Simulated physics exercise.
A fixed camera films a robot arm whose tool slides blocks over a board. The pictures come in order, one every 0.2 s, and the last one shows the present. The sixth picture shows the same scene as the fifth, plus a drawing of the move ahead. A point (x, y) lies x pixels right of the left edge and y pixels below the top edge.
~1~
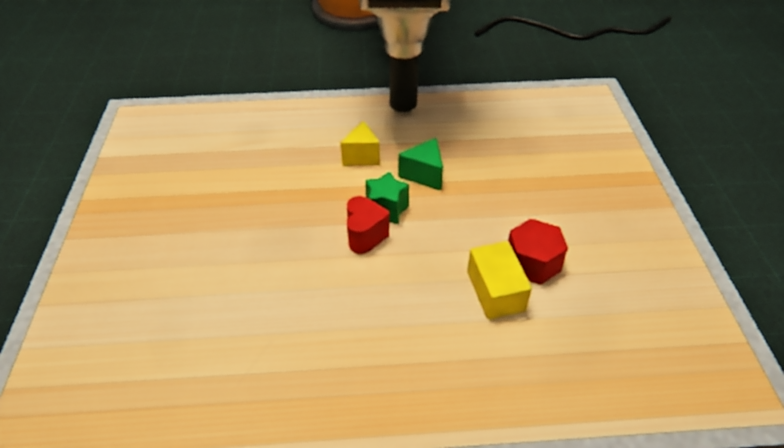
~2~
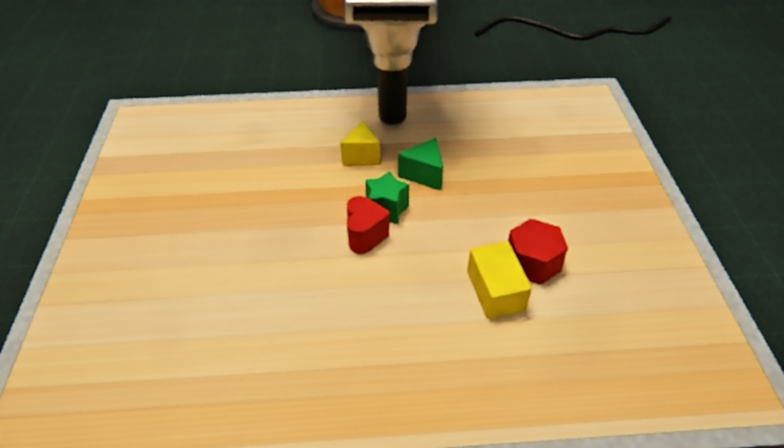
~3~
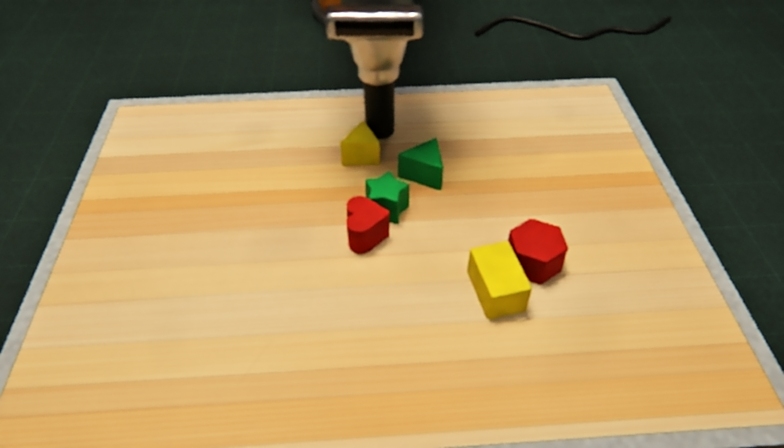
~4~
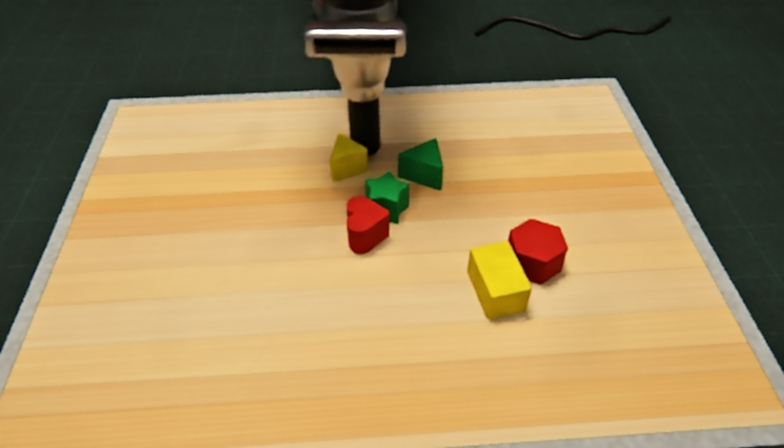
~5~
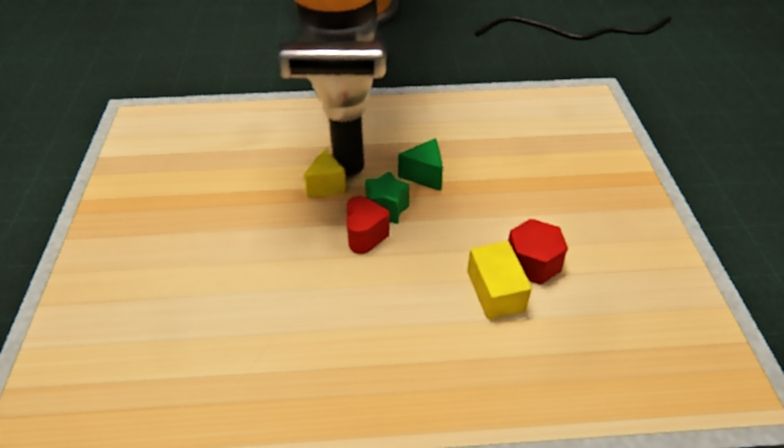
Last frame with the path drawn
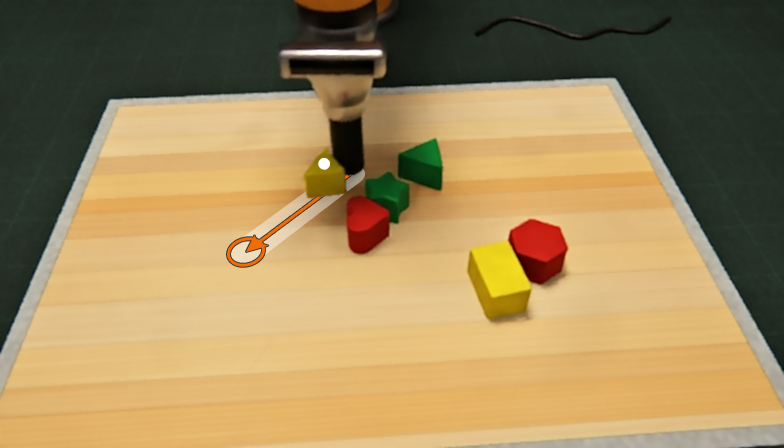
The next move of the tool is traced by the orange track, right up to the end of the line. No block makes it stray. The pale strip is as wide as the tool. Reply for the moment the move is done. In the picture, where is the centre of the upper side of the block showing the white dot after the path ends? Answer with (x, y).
My estimate: (207, 241).
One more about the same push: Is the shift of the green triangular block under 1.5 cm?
That would be a yes.
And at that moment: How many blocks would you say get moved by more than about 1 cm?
The way I see it, the answer is one.
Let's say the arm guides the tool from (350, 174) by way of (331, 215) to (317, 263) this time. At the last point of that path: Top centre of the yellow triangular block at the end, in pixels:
The middle of its top is at (302, 180).
The drawn path runs straight from (350, 174) to (246, 252); the dot is on the yellow triangular block.
The first path, step by step. One third of the way, tool (316, 190); yellow triangular block (288, 189).
Two thirds of the way, tool (281, 215); yellow triangular block (250, 215).
At the end, tool (244, 243); yellow triangular block (207, 241); green star-shaped block not moved; green triangular block not moved.
